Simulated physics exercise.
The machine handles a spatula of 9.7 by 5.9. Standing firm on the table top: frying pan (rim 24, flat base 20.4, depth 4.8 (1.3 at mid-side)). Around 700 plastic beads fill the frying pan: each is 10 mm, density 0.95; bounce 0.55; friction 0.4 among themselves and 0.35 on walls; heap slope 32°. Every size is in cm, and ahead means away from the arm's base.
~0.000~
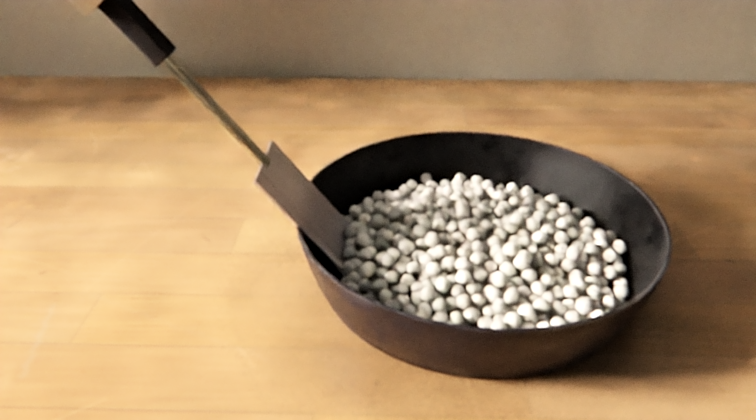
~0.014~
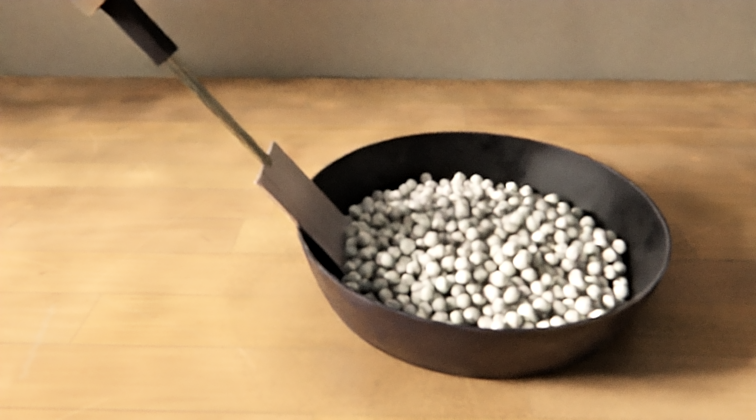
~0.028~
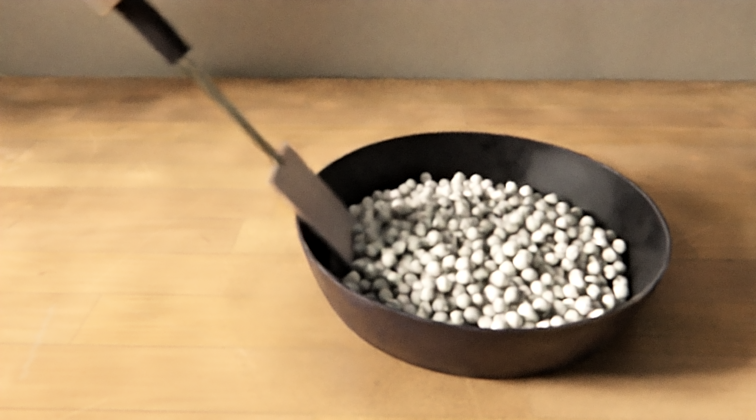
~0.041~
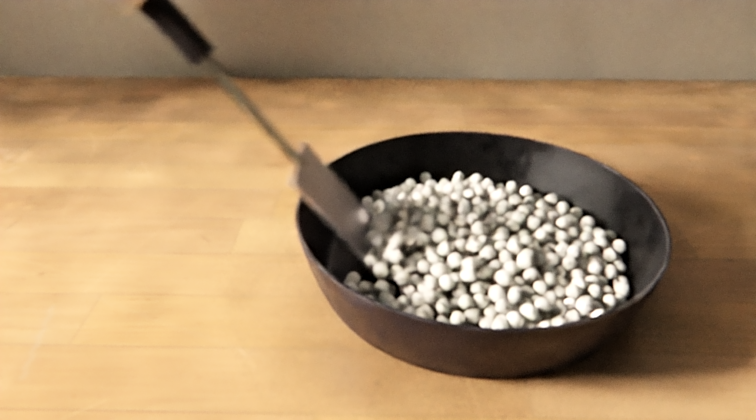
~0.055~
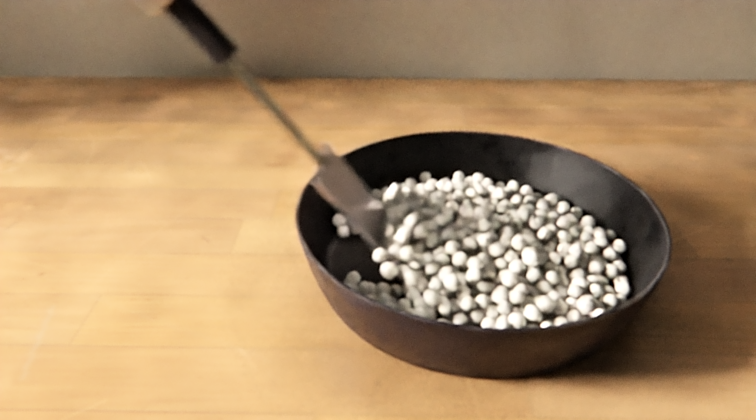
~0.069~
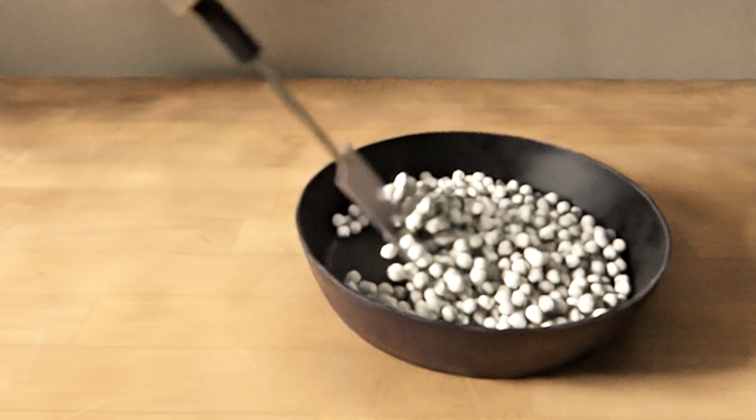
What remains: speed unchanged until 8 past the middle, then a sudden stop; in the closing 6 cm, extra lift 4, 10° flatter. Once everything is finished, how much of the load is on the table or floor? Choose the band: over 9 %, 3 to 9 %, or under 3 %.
Over 9 %.
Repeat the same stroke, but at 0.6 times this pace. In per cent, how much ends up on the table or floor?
About 5 per cent.
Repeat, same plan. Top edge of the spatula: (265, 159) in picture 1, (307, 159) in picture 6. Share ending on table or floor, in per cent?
It works out to about 0 %, more or less.
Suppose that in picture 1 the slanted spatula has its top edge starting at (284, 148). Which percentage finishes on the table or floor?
I'd estimate around 10 per cent.
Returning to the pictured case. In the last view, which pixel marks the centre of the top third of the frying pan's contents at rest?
Look near (556, 243).
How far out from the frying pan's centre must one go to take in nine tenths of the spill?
Radial distance: Approx. 75 cm.
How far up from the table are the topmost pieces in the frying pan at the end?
About 4.0 centimetres.
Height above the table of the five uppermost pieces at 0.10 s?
Somewhere around 7 centimetres high.
After 0.10 s, sloping 53°, highest piece 8 above the table; 697 in the frying pan.
After 0.14 s, sloping 50°, highest piece 10 above the table; 697 in the frying pan.
After 0.35 s, sloping 43°, highest piece 5 above the table; 607 in the frying pan, 88 on the table or floor, 2 on the blade or in flight.
After 1.40 s, sloping 43°, highest piece 4 above the table; 607 in the frying pan, 90 on the table or floor.
At rest, 607 in the frying pan, 90 on the table or floor. That is 13 % on the table or floor.
